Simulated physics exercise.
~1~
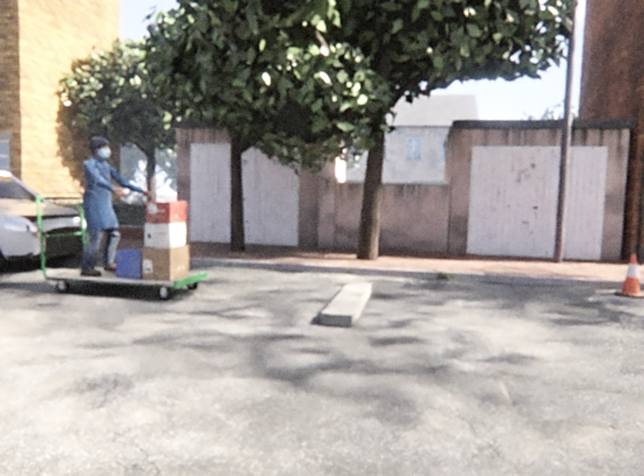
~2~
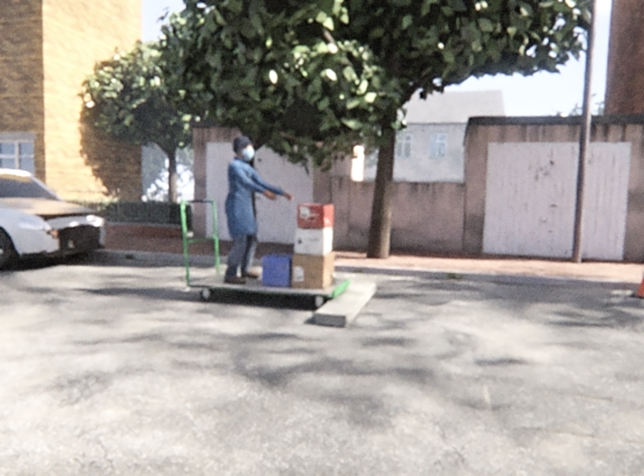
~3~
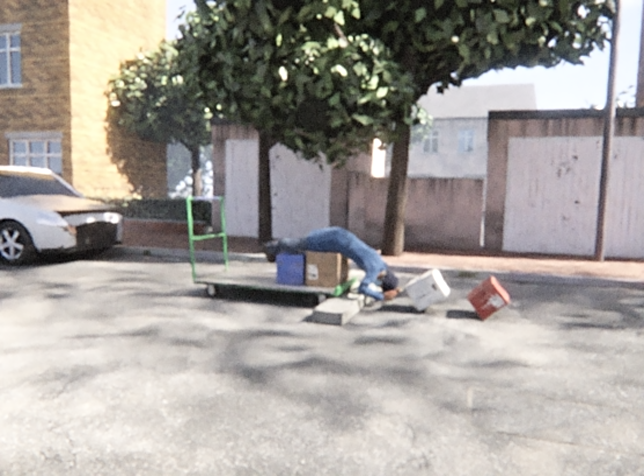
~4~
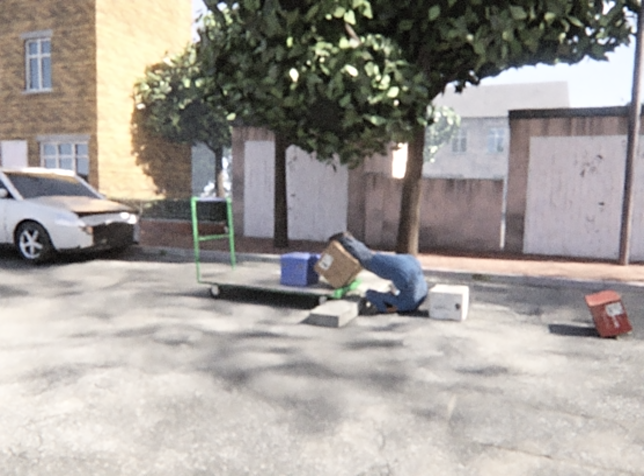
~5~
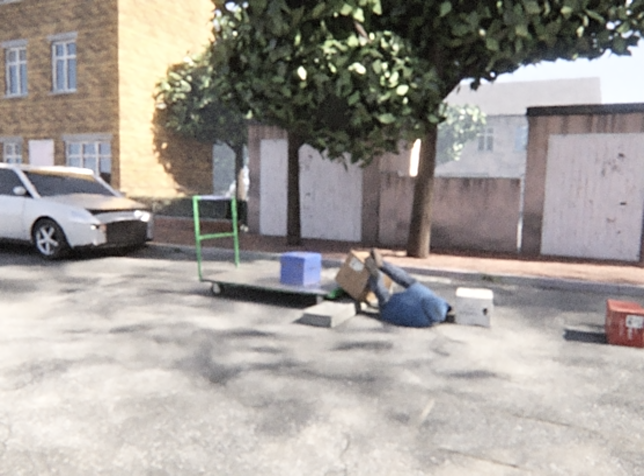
A green-handled flatbed trolley rolls rightward across a sunlit street, seen from the side, carrying a masked person in blue, a blue box, a brown parcel and a white carton topped by a red one. Trees and pale garage doors stand behind, with a white car at left. The trolley stops against a low kerb block, and the rider pitches forward headfirst while the red and white boxes fly off ahead. The brown parcel tips over the front after them. Finally the rider lies crumpled beyond the block near the brown and white boxes, the red one farthest right, the blue box still aboard.
